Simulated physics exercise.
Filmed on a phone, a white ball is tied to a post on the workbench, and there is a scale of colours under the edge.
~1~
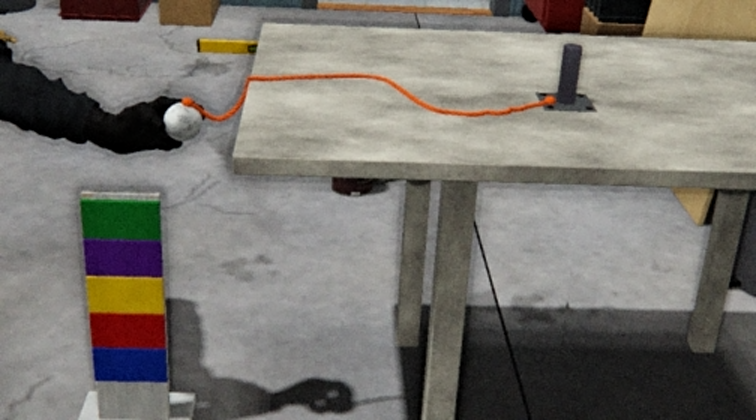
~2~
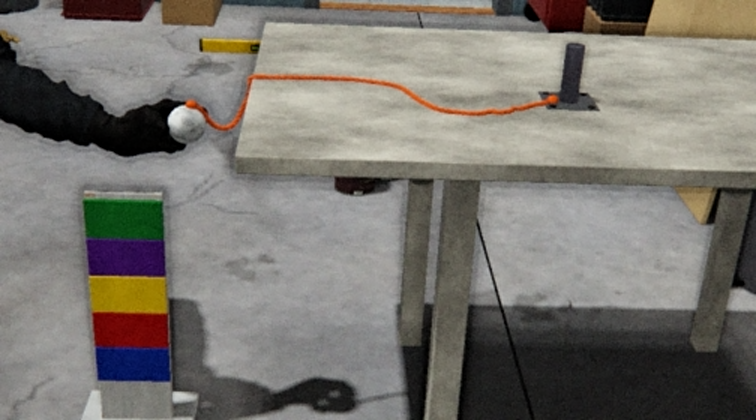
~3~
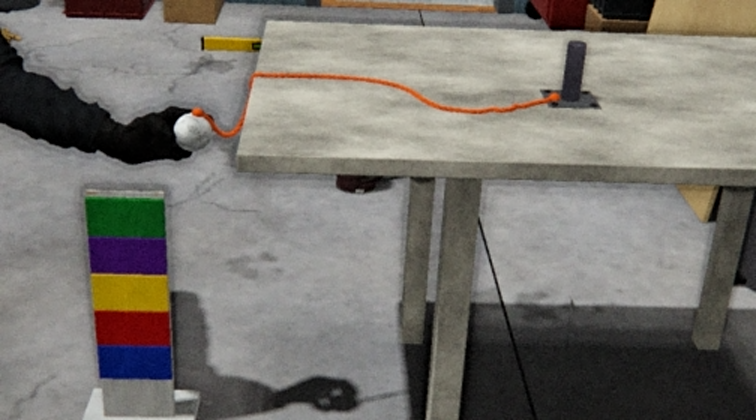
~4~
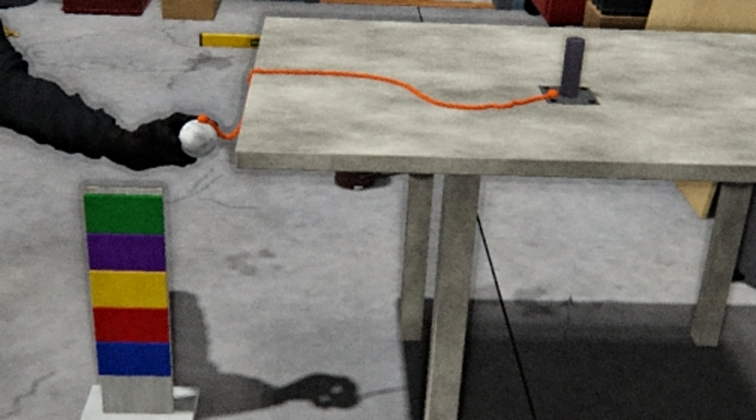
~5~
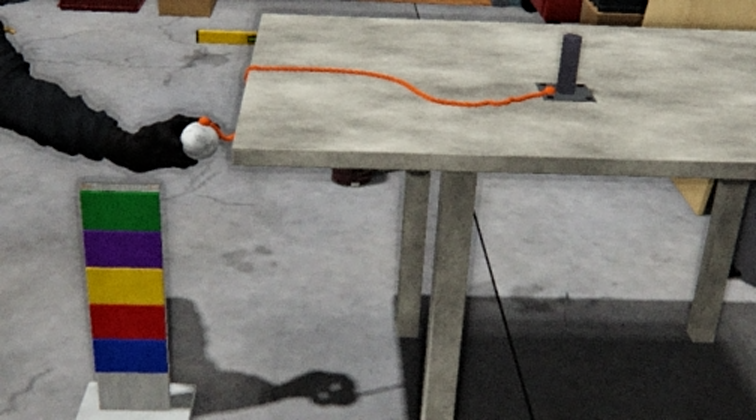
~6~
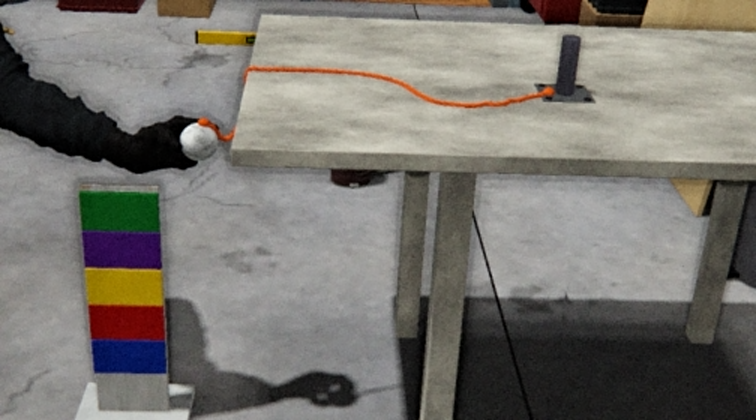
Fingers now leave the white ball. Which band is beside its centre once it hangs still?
The purple band.
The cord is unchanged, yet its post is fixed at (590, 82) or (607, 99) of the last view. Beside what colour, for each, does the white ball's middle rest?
For the first it would be green, for the second green.
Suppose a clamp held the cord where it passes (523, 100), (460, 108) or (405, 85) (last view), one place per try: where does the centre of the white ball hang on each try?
Per try (px, approx.): (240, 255), (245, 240), (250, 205).
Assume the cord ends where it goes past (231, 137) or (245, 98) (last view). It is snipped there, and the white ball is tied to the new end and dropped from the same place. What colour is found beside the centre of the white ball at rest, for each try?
In order of the tries: Green; then no band.
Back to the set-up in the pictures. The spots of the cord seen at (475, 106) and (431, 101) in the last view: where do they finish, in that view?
Roughly (450, 89) for the first and (406, 87) for the second.
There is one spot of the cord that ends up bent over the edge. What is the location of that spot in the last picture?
Check around (303, 71) - that's where it is.
Soon after, ball near (281, 243); level with green.
Then, ball near (246, 256); level with purple.
At rest, ball near (241, 259); level with purple. At purple.
